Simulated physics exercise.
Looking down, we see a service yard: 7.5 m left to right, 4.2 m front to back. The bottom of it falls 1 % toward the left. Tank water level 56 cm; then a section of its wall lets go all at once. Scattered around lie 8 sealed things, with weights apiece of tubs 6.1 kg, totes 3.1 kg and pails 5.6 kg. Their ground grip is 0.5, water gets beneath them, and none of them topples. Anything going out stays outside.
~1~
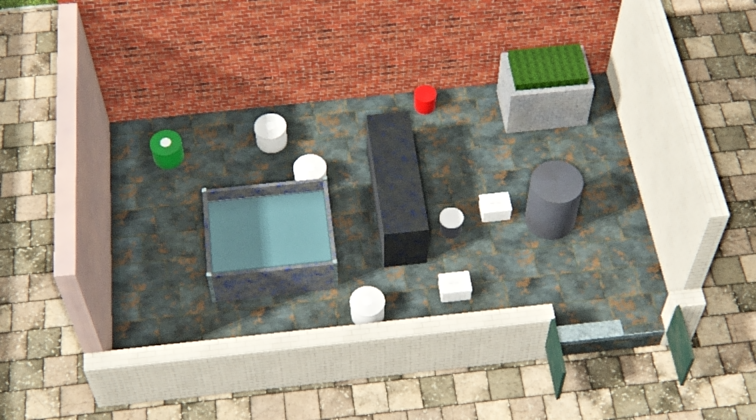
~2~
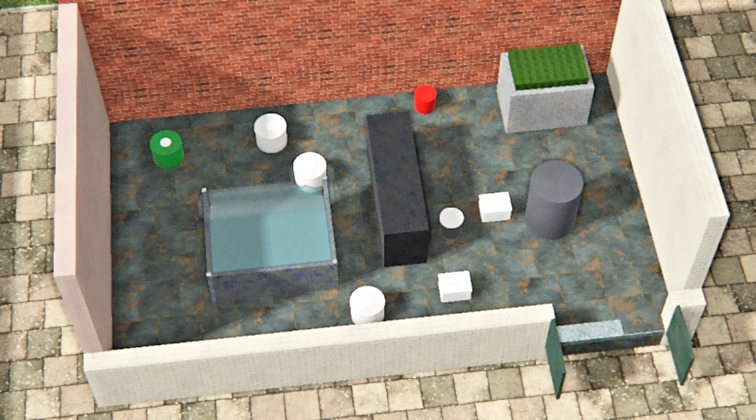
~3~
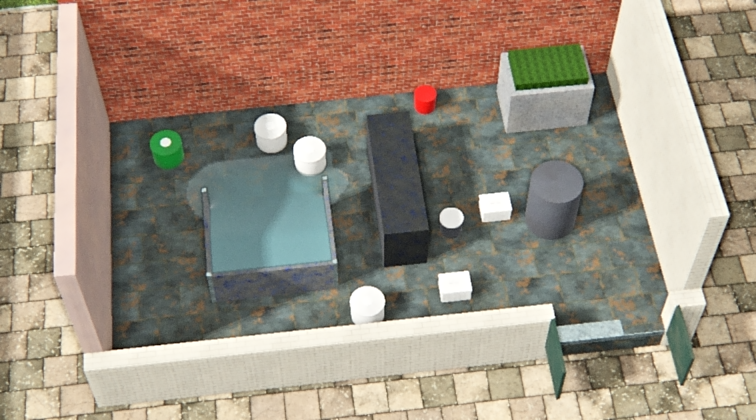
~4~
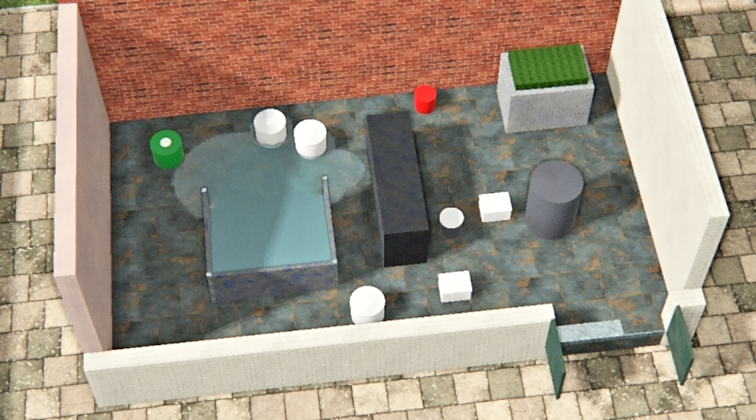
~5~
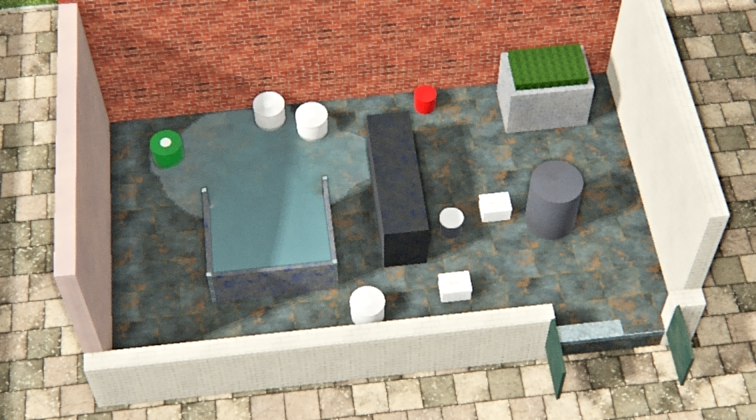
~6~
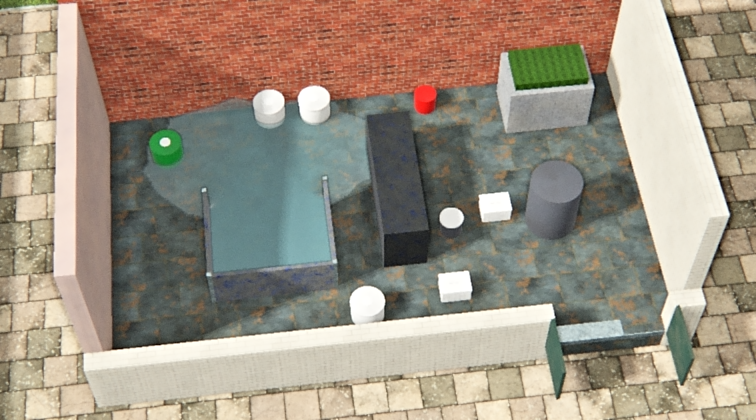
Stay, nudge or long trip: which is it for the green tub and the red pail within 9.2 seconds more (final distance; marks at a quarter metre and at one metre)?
At the end, green tub: Far displaced; red pail: Far displaced.
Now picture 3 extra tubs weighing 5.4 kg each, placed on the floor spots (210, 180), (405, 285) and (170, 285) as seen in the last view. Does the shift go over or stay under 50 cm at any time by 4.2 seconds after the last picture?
Lab note - in order: Above threshold / below threshold / above threshold.
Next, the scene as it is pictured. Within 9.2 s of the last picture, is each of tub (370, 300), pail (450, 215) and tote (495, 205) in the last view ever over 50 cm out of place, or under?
Item by item, they came out above the mark, below the mark and above the mark.
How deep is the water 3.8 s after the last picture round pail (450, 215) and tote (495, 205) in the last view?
I'd estimate 3 cm for the first and 2 cm for the second.
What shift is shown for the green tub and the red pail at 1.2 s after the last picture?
Shifts by then: Around 60 and 60 cm.
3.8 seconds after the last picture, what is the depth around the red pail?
5 cm or so.
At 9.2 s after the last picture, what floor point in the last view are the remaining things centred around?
That lands at roughly (514, 255).
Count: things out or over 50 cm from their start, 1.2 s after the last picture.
That would be 3.
Then, 1.2 s after the last picture the green tub is near (128, 122), 0.6 m from its start, afloat; the red pail is near (464, 103), 0.6 m from its start, aground; 0 of 8 are out; 3 afloat.
Then, 3.8 s after the last picture the green tub is near (196, 335), 3.2 m from its start, afloat; the red pail is near (511, 177), 1.9 m from its start, aground; 0 of 8 are out; 1 afloat.
Then, 6.2 s after the last picture the green tub is near (368, 304), 3.9 m from its start, afloat; the red pail is near (511, 180), 1.9 m from its start, aground; 0 of 8 are out; 4 afloat.
Then, 9.2 s after the last picture the green tub is near (492, 268), 5.0 m from its start, afloat; the red pail is near (511, 180), 1.9 m from its start, aground; 0 of 8 are out; 5 afloat.
